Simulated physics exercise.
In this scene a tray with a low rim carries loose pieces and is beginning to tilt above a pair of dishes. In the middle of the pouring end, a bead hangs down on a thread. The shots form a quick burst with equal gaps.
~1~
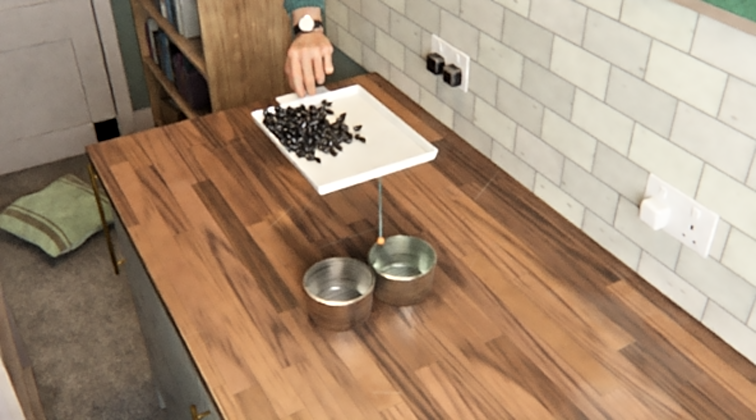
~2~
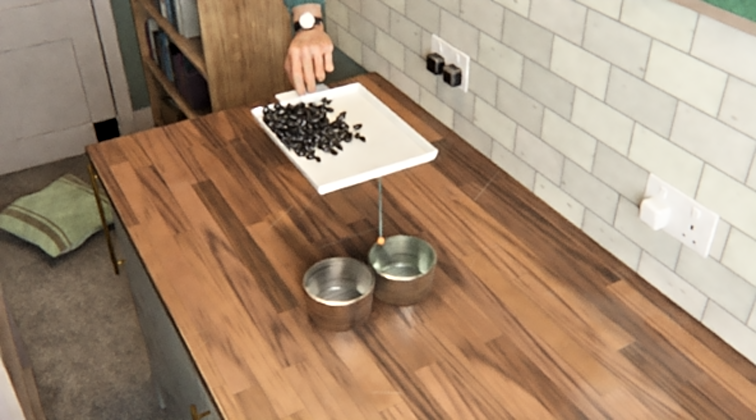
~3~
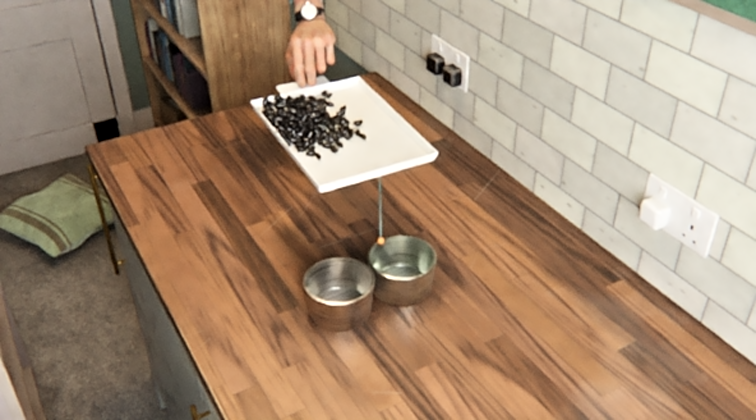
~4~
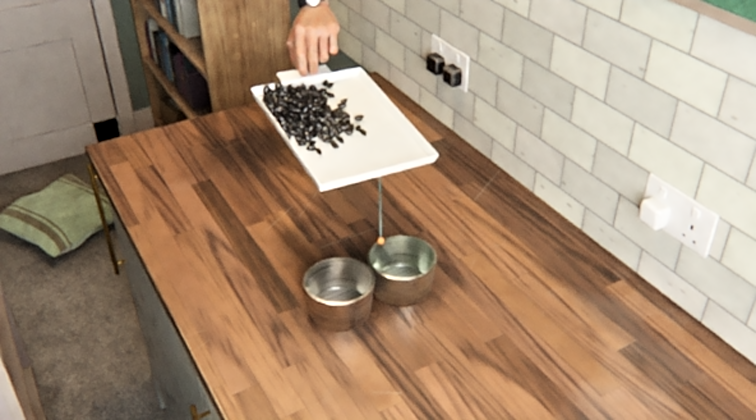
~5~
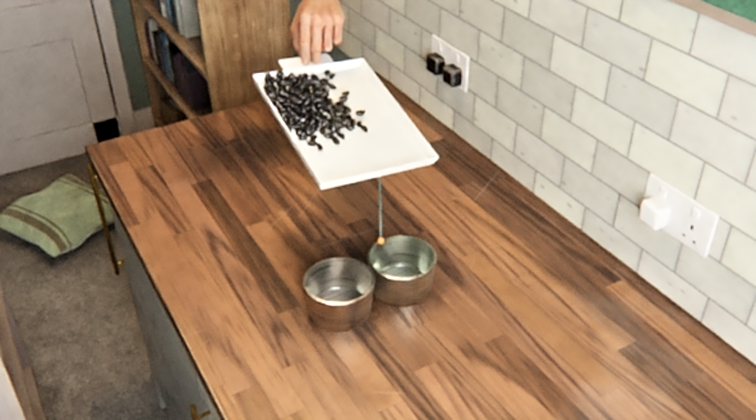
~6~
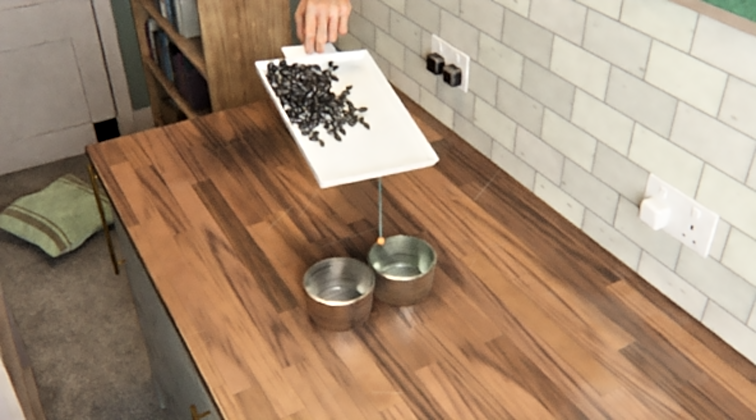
A white tray of black beans, held by a hand at its far end, tilted steadily as the hand raised that end above a wooden counter, while two metal dishes below stayed still.
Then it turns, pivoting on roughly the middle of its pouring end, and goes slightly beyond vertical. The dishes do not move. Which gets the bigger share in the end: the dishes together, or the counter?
The counter gets the bigger share.
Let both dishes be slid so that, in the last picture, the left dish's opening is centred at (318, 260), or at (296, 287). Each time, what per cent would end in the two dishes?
0% for the first placement, 0% for the second.
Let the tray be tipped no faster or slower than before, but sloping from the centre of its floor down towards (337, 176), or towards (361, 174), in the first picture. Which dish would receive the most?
Taking them in order: Left side, followed by left side.
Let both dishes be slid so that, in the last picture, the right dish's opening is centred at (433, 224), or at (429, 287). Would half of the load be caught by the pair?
A minority, then a minority.
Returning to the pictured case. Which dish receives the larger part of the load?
Looking at the end state, it is the right-side one.
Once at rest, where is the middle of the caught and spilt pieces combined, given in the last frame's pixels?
Roughly at pixel (441, 280).
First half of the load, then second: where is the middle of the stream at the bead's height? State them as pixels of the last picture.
Around (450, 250) first; around (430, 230) second.
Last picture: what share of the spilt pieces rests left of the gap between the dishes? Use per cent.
Close to 0 per cent.
Shortly afterwards, tray tipped steeply; the bulk on the tray; near a quarter in the air.
Next, tray tipped past a quarter turn; a little on the tray; near a quarter in the right dish; near half outside both; a little in the air.
Some moments later, tray tipped past a quarter turn; near a third in the right dish; near two thirds outside both.
In the end, tray tipped past a quarter turn; none at all in the left dish; near a third in the right dish; near two thirds outside both.
